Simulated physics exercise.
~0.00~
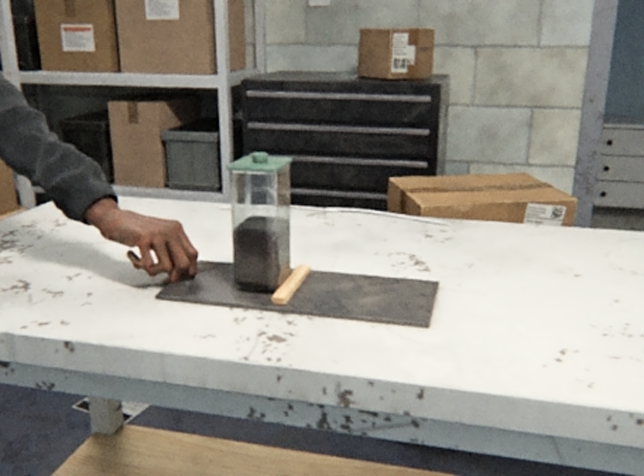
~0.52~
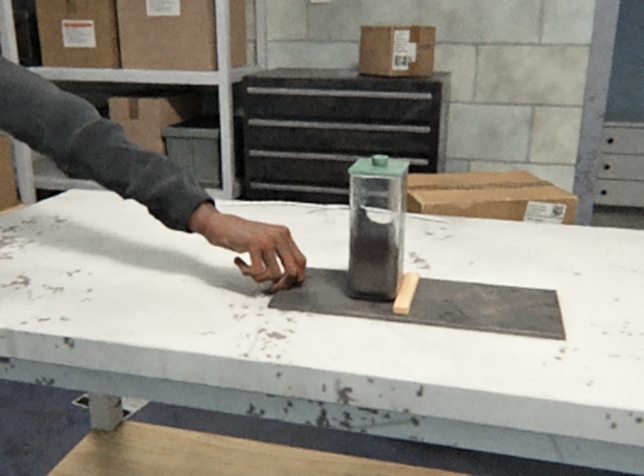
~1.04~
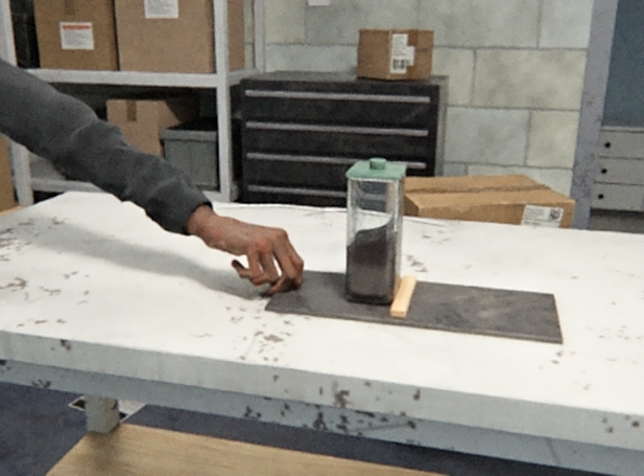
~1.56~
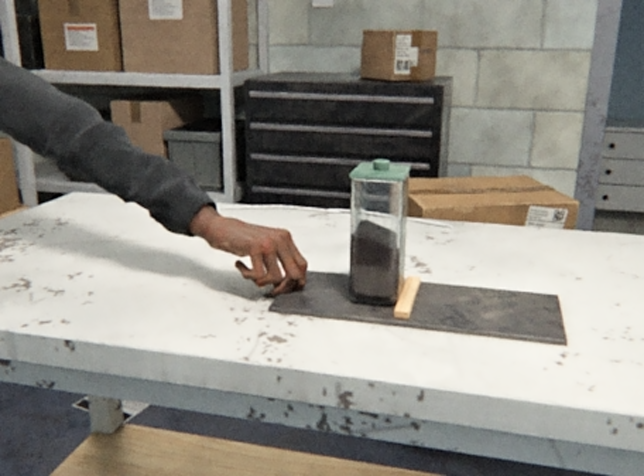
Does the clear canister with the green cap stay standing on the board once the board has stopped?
Yes, the canister stays upright on the board behind the wooden strip, while its dark contents shift inside.
On a white workbench, a hand slides a dark board right and stops, the canister's dark contents shifting as it stays upright.
